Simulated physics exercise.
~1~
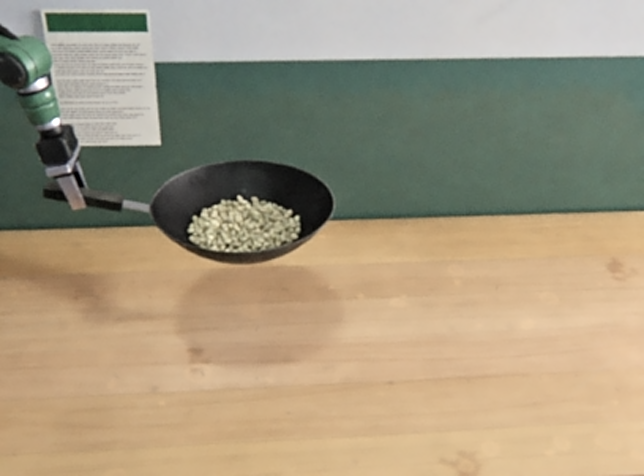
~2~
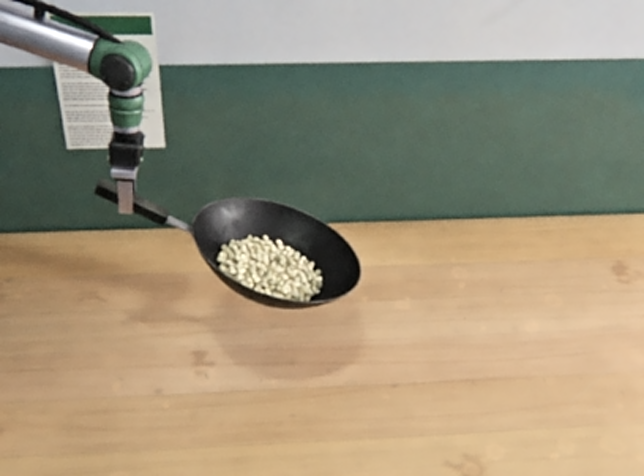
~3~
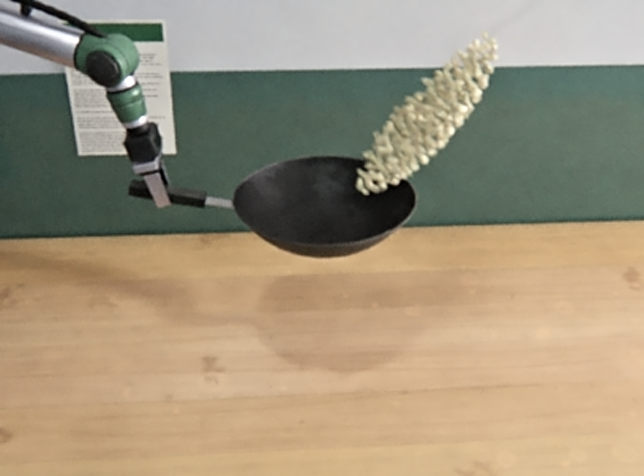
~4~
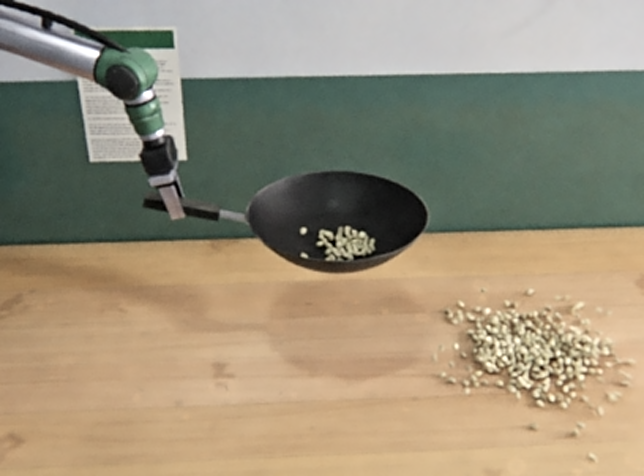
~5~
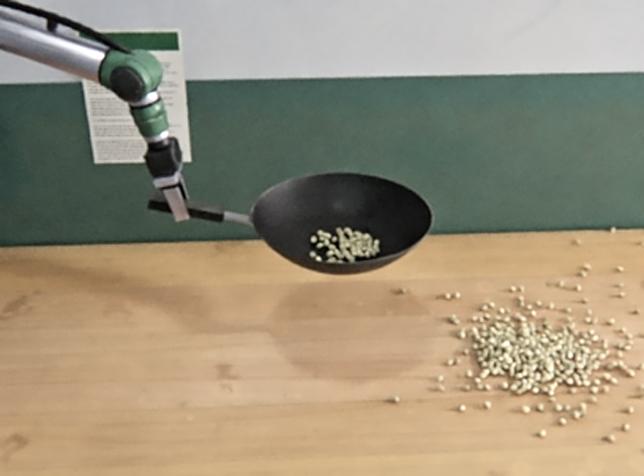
Above a wooden table, a robot arm holding a black wok of dried beans dipped and tilted it, then swung it up to the right, flinging the beans out in a long clump; most ended scattered across the table, with a small pile left in the wok.
